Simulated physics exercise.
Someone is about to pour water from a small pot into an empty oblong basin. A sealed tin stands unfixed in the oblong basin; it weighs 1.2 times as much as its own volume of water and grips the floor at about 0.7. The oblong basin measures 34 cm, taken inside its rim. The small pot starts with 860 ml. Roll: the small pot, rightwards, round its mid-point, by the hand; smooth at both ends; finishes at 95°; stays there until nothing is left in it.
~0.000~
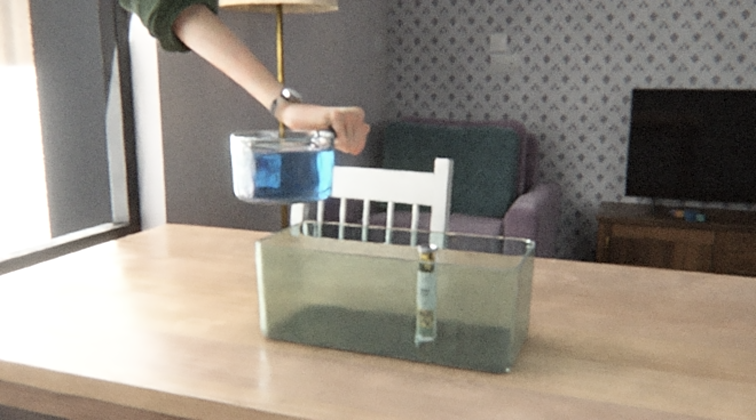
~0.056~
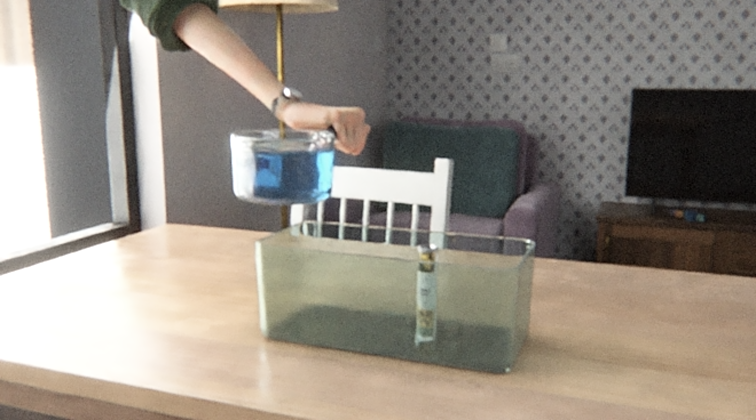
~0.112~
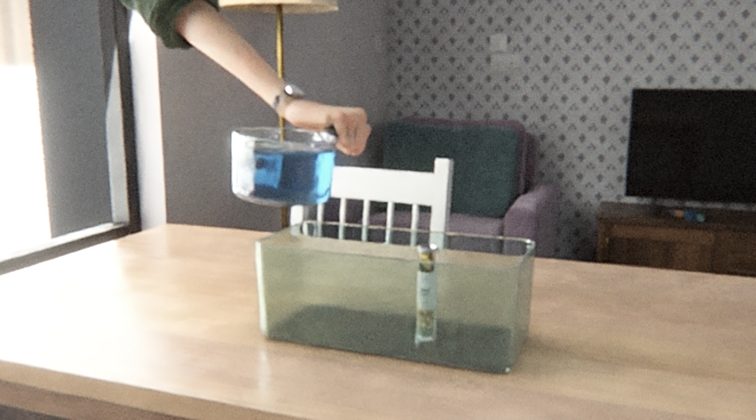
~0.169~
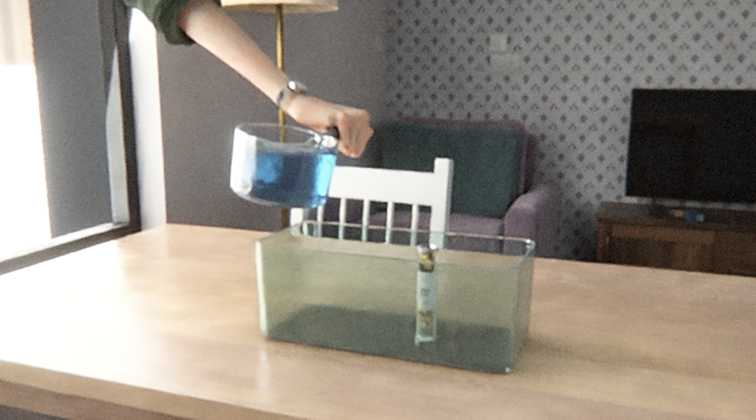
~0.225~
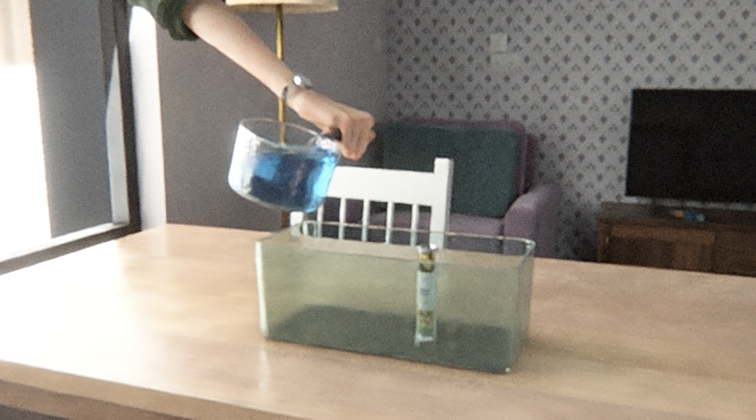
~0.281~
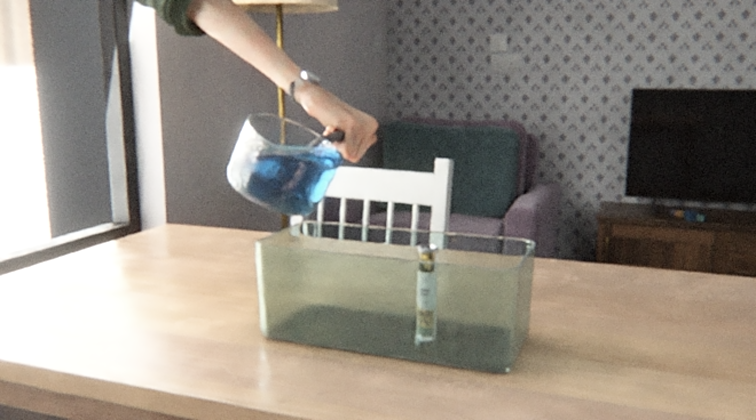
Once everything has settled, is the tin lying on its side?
No.
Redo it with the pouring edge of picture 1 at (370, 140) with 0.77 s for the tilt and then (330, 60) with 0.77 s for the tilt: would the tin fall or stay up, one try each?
Run one: It tumbles. Run two: It does not tip.
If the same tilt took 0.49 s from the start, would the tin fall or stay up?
In that case the tin stays vertical.
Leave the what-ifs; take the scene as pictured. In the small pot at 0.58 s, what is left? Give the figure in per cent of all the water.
Portion remaining: Approx. 50 per cent.
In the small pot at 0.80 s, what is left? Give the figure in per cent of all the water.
14 per cent or thereabouts.
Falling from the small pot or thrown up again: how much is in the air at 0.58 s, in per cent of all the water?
Estimate: Some 26 % of the total.
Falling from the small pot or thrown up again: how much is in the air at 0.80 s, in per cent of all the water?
Roughly 5 %.
After 0.58 s the tilt is 81° and 50 per cent is still to pour; the tin stands where it began.
After 0.80 s the tilt is 95° and 15 per cent is still to pour; the tin stands where it began.
After 1.02 s the tilt is 95° and 4 per cent is still to pour; the tin stands where it began.
After 1.27 s the tilt is 95° and 1 per cent is still to pour; the tin stands where it began.
In the end the tin stands where it began.
